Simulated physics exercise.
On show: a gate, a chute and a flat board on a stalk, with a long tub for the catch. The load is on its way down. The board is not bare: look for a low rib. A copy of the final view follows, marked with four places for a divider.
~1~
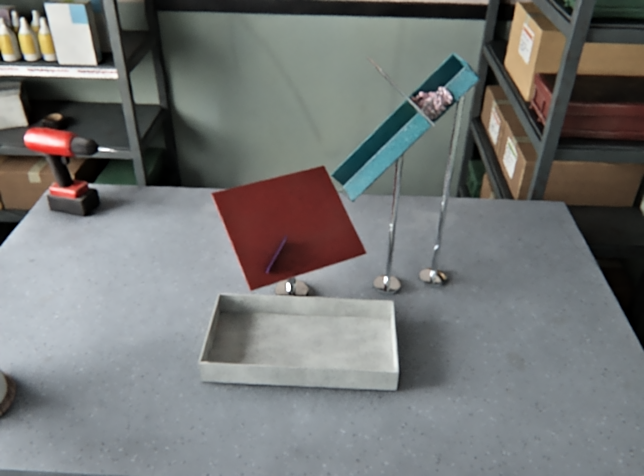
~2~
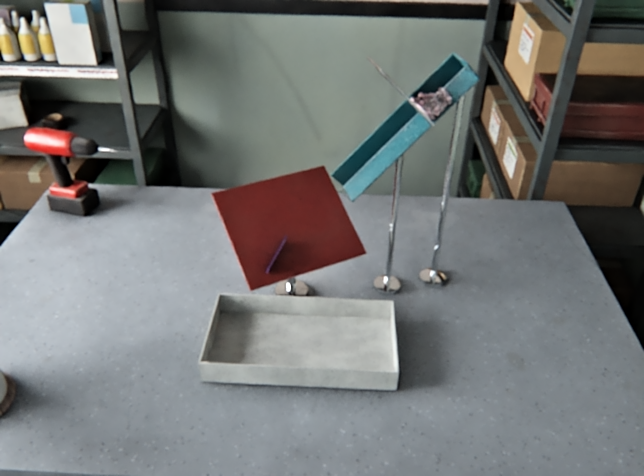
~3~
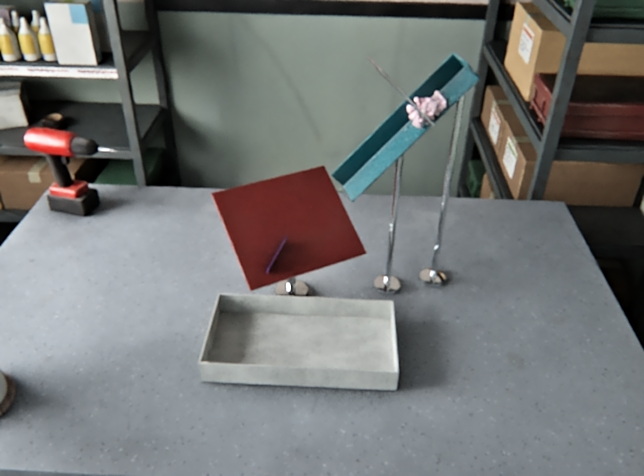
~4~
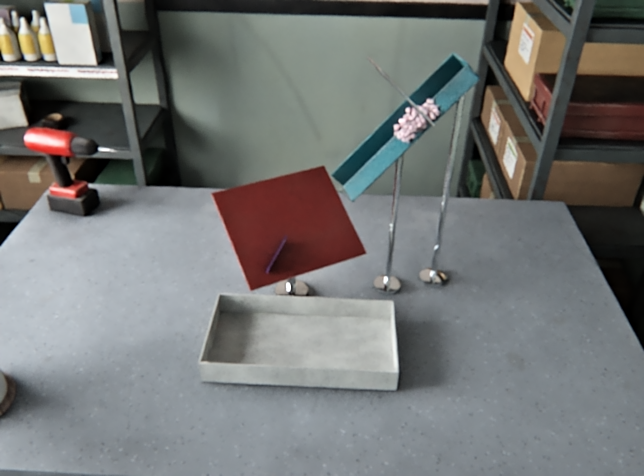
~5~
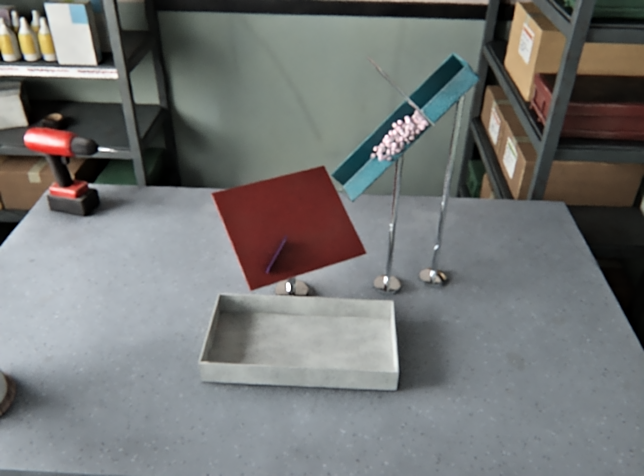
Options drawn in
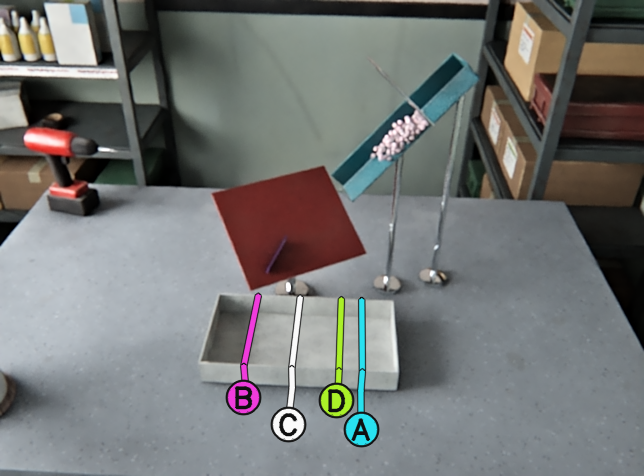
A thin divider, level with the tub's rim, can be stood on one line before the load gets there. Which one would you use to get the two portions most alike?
Take C.
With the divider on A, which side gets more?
The left side.
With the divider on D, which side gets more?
The left side.
On the marked copy, line A crosses the front rim at (362, 370); line B crosses the front rim at (243, 365); line C crosses the front rim at (291, 367); line D crosses the front rim at (339, 369).
If A is chosen, of what is caught, nearly all on the left of the divider, a stray few on the right.
If B is chosen, of what is caught, a small part on the left of the divider, most on the right.
If C is chosen, of what is caught, about two thirds on the left of the divider, about a third on the right.
If D is chosen, of what is caught, most on the left of the divider, a small part on the right.
